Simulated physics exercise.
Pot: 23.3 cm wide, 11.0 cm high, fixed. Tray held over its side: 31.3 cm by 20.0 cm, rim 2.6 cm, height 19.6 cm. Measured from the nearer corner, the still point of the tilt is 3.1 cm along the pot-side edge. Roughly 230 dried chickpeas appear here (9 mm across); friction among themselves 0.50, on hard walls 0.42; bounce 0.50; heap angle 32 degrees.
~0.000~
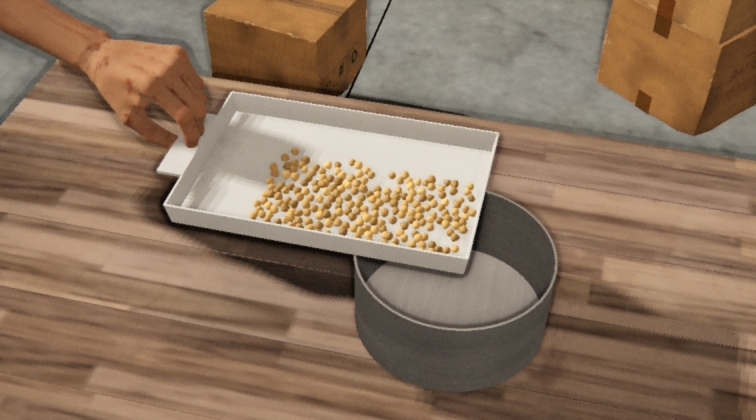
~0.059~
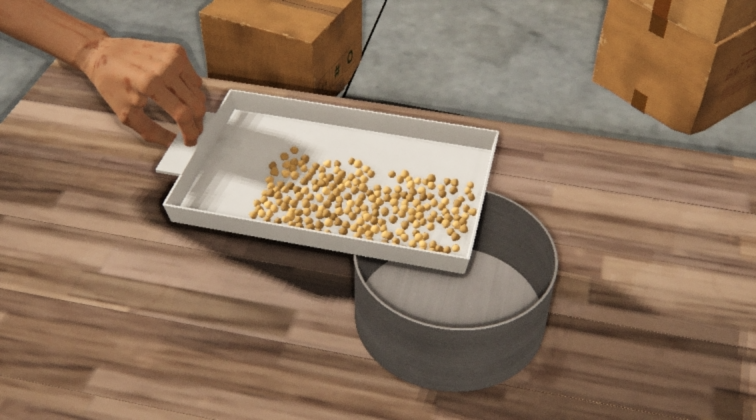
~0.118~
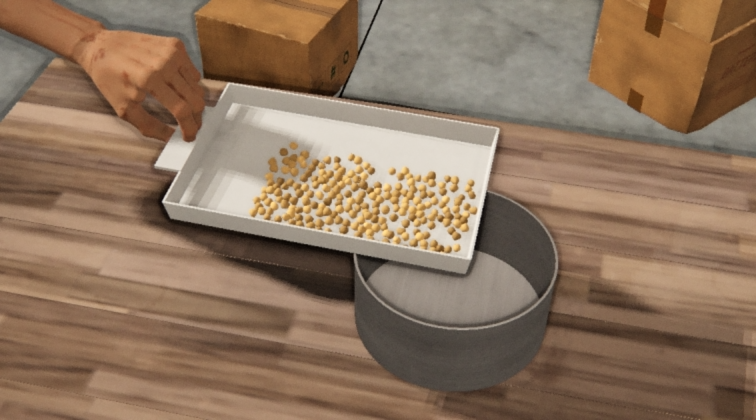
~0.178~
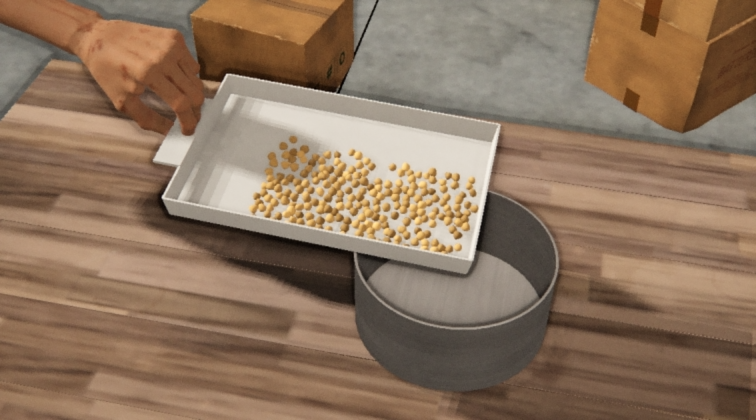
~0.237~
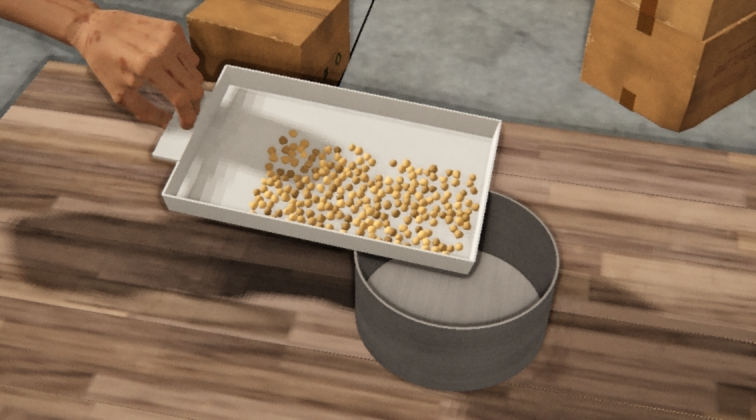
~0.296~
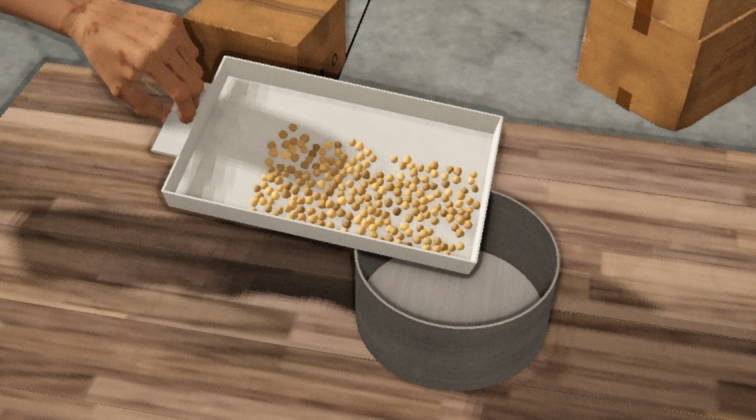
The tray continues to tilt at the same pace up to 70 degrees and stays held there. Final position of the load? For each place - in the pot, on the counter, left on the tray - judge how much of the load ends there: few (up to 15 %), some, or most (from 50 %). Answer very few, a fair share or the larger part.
Pot: Very few; counter: Very few; tray: The larger part.
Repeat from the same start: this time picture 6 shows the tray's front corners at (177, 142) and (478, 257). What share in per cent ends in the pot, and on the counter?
Final per cent - pot 0, counter 0.
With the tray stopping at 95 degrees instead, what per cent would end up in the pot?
Then about 0 per cent.
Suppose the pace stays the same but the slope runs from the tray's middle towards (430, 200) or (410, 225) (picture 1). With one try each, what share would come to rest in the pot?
About 0 and 0 per cent.
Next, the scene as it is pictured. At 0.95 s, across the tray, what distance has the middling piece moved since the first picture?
About 3 cm.
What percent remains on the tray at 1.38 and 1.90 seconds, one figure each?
In order, near 100 and near 100.
Then, at 0.95 s, tilt 38 degrees; the tray holds 100 %, the pot 0 %.
After 1.38 s, tilt 57 degrees; the tray holds 100 %, the pot 0 %.
After 1.90 s, tilt 70 degrees; the tray holds 100 %, the pot 0 %.
At rest (2.2 s), pot 0 %, counter 0 %, tray 100 %.
